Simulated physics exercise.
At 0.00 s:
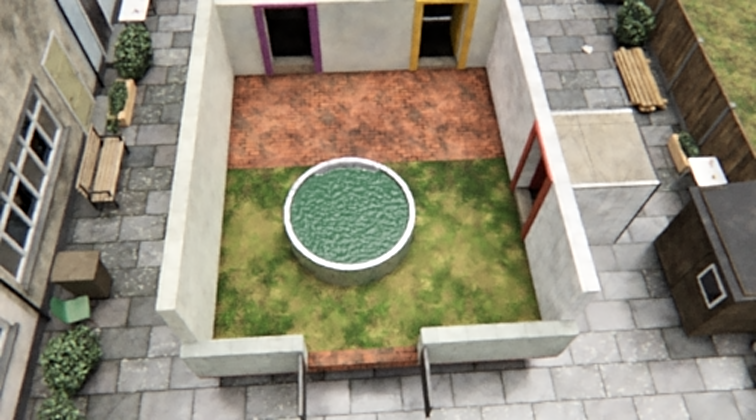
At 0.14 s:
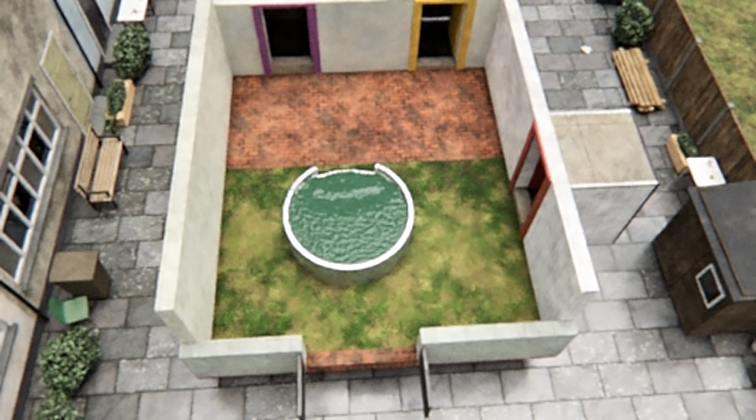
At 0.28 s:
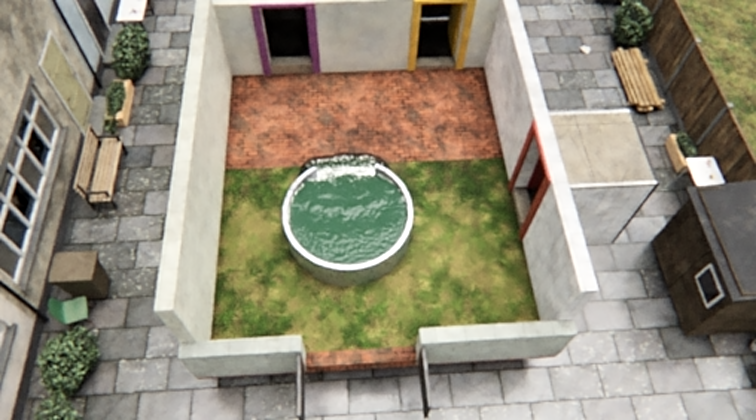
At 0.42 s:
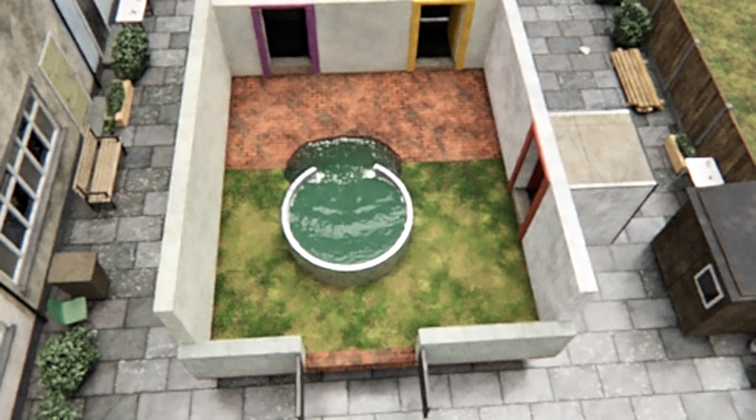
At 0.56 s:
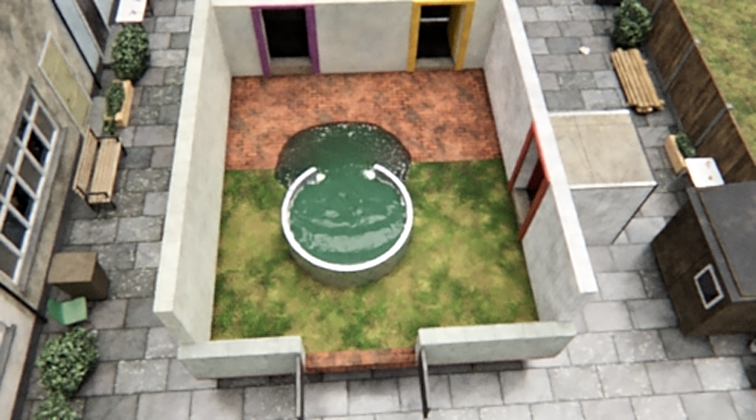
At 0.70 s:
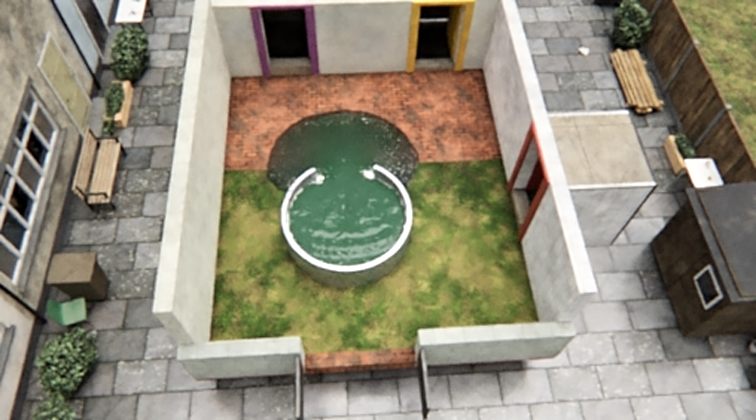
Green water poured out through a gap that opened in the far side of a round tank in a walled garden, spreading in a widening dark pool across the grass and red brick paving.
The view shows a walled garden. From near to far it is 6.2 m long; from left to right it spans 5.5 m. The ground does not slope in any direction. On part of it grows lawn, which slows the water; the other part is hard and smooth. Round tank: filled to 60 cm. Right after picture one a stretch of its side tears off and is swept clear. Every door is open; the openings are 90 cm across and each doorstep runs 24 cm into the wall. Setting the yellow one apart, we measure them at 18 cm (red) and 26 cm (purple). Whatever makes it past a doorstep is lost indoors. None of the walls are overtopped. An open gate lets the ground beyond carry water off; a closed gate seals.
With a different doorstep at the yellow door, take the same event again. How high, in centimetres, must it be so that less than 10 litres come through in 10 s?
It must be about 12 cm high.
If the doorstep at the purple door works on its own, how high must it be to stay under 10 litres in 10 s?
At purple, about 19 cm.
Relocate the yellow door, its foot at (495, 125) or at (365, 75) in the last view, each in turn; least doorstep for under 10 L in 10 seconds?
In turn: Roughly 8.0 cm, roughly 21 cm.
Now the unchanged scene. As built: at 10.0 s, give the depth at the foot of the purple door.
Some 7.5 centimetres.
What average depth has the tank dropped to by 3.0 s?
The mean depth is roughly 24 cm.
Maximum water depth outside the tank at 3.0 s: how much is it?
Roughly 26 cm.
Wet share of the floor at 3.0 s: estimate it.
Some 45 in a hundred.
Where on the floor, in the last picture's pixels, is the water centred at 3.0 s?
The water is centred around (343, 152) in the last picture's pixels.
After 1.4 s water covers 35 % of the floor, deepest (27 cm) near (346, 178); it has not reached the yellow door.
After 3.0 s water covers 45 % of the floor, deepest (26 cm) near (471, 71); 12 cm at the yellow door, 7 litres in over its 11 cm doorstep.
After 10.0 s water covers 95 % of the floor, deepest (8 cm) near (368, 112); 8 cm at the yellow door, 15 litres in over its 11 cm doorstep.
At the yellow door as built, the water arrived by 1.8 s and peaked near 15 cm at 2.0 s.
With a doorstep of 11 cm, 16 litres would have come in within the 10 s; with 14.5 cm, 2 litres. So under 10 litres takes about 12 cm.
